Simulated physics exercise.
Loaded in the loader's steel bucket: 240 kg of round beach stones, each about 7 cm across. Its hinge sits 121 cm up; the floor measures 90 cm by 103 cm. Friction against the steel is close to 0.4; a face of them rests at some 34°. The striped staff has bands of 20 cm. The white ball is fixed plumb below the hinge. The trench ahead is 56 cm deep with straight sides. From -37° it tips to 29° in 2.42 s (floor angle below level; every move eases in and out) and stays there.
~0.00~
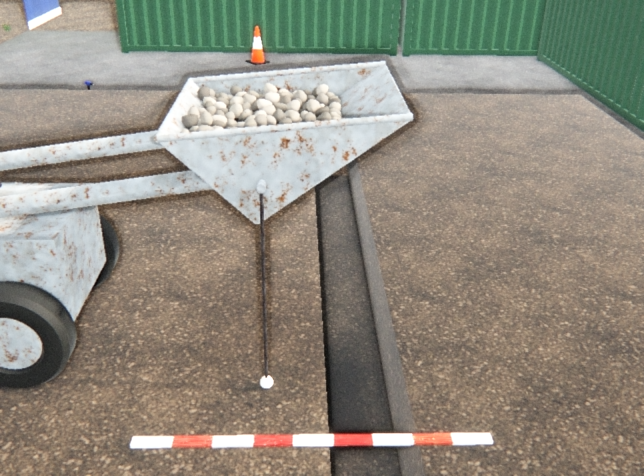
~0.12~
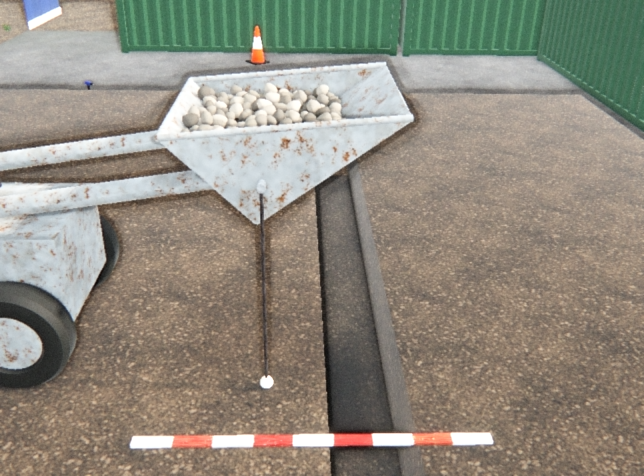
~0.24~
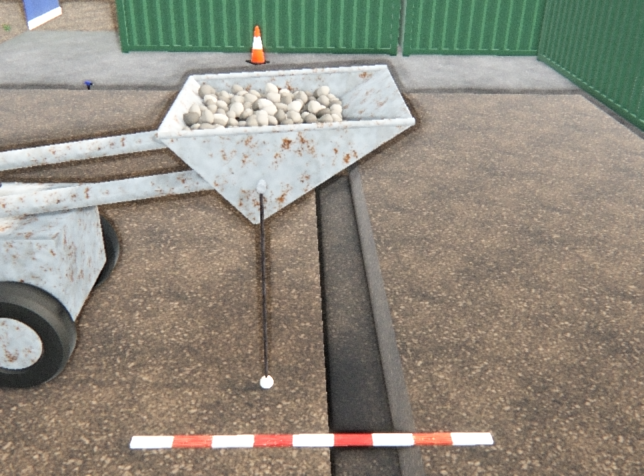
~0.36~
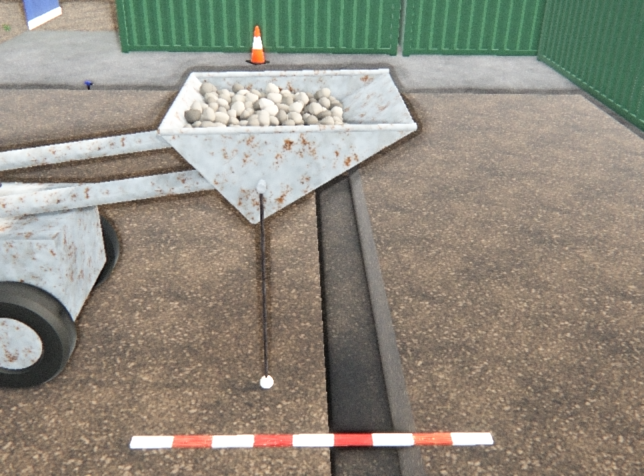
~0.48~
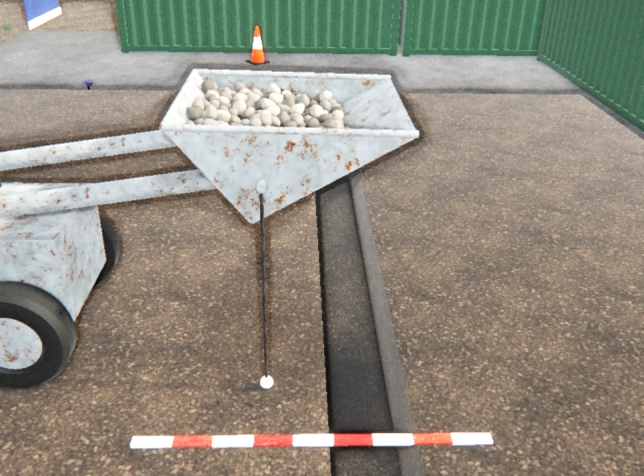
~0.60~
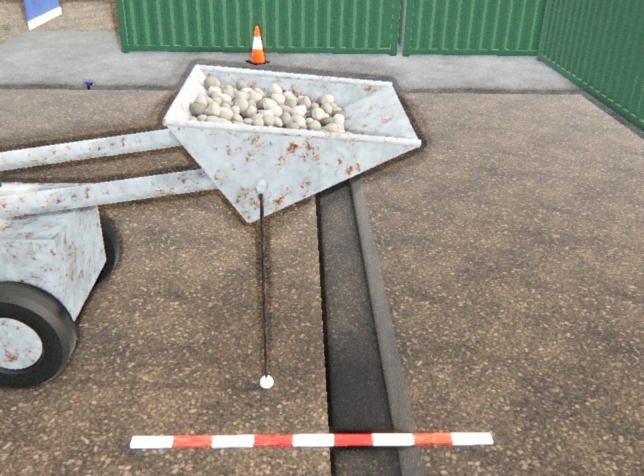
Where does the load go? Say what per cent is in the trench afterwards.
Some 5 per cent of it.
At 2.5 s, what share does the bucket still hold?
Roughly 40 per cent is still inside.
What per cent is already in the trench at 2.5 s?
About 15 per cent by then.
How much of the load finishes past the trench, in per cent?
Near 95 in a hundred.
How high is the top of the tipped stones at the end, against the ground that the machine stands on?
Some 20 cm above that level.
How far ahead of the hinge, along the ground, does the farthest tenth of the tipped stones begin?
About 170 cm.
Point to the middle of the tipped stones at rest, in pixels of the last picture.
Their middle is at about (463, 323).
After 1.8 s the floor is at 19°; 100 % in the bucket; the foremost stones are at (375, 206).
After 2.5 s the floor is at 29°; 38 % in the bucket, 14 % in the trench, 47 % past the trench; the foremost stones are at (494, 332).
After 2.9 s the floor is at 29°; 8 % in the bucket, 12 % in the trench, 80 % past the trench; the foremost stones are at (546, 313).
After 5.4 s the floor is at 29°; 0 % in the bucket, 6 % in the trench, 94 % past the trench; the foremost stones are at (602, 297).
